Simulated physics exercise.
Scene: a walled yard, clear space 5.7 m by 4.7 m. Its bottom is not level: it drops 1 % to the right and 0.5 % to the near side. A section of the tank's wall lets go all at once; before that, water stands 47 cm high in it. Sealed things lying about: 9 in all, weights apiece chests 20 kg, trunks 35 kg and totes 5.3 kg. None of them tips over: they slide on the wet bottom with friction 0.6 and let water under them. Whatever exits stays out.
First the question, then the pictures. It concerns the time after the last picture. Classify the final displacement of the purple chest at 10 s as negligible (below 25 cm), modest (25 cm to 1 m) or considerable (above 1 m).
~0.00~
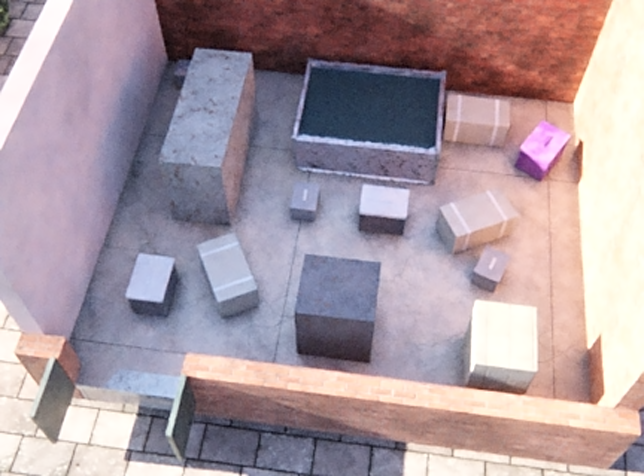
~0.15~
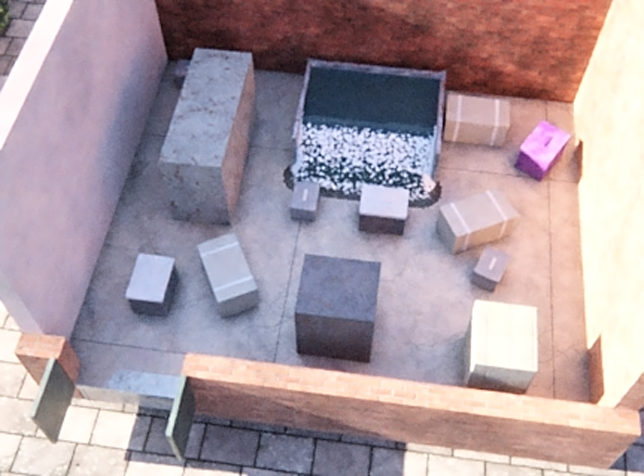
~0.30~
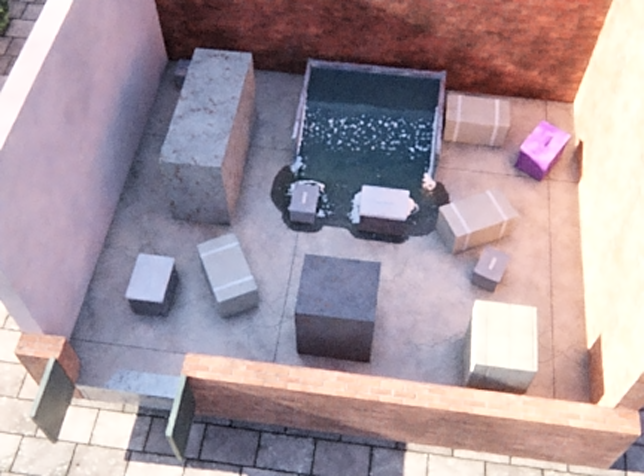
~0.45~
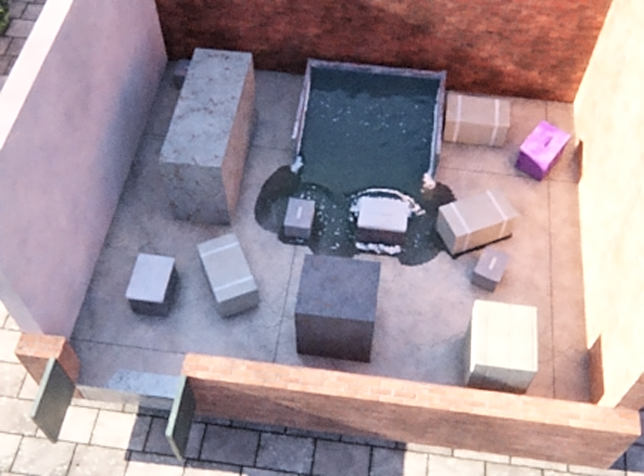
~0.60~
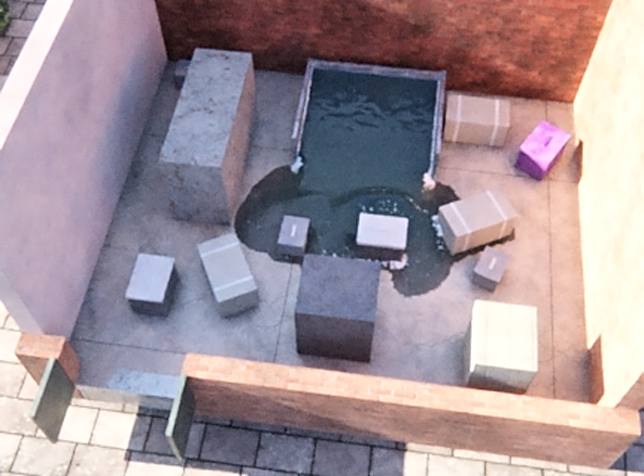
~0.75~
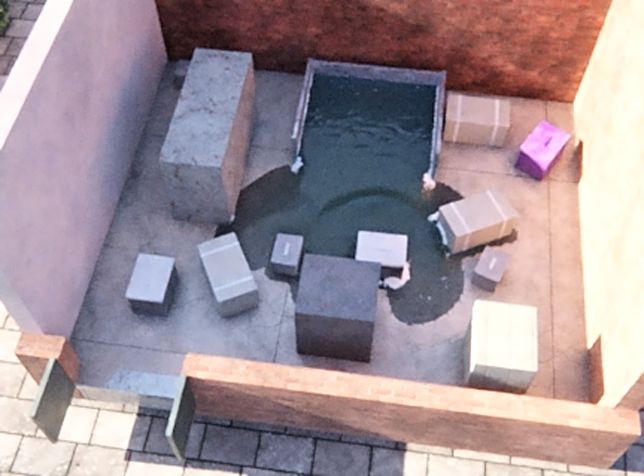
Negligible.
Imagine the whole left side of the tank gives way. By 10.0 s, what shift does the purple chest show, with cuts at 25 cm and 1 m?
Outcome for the purple chest: No real movement.
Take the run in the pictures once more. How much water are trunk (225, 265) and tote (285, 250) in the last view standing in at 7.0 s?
First roughly 4 cm, second roughly 4 cm.
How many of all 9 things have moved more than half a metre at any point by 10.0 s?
The count comes to 4.
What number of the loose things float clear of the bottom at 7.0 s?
2.
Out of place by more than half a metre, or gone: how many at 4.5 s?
Count: 3.
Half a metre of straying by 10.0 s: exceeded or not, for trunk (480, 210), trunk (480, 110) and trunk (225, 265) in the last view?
First one stayed inside, second one stayed inside, third one went too far.
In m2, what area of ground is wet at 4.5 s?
About 19 m2.
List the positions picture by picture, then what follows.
In the first picture, the purple chest at (546, 141) rests on the ground; water covers 2.2 m2; 0 of 9 have shifted.
In the second picture, the purple chest at (546, 141), on the bottom; water covers 3.0 m2; 0 of 9 have shifted.
In the third picture, the purple chest at (546, 141) rests on the ground; 3.7 m2 under water; 0 of 9 have shifted.
In the fourth picture, the purple chest at (546, 141) rests on the ground; water covers 4.5 m2; 2 of 9 have shifted.
In the fifth picture, the purple chest at (546, 141), on the bottom; water covers 5.5 m2; 2 of 9 have shifted.
In the sixth picture, the purple chest at (546, 141) rests on the ground; water covers 6.6 m2; 2 of 9 have shifted.
After 2.0 s the purple chest is near (546, 141), 0.0 m from its start, aground; 0 of 9 are out; 1 afloat.
After 4.5 s the purple chest is near (546, 141), 0.0 m from its start, aground; 0 of 9 are out; 1 afloat.
After 7.0 s the purple chest is near (546, 141), 0.0 m from its start, aground; 0 of 9 are out; 2 afloat.
After 10.0 s the purple chest is near (546, 141), 0.0 m from its start, aground; 0 of 9 are out; 1 afloat.
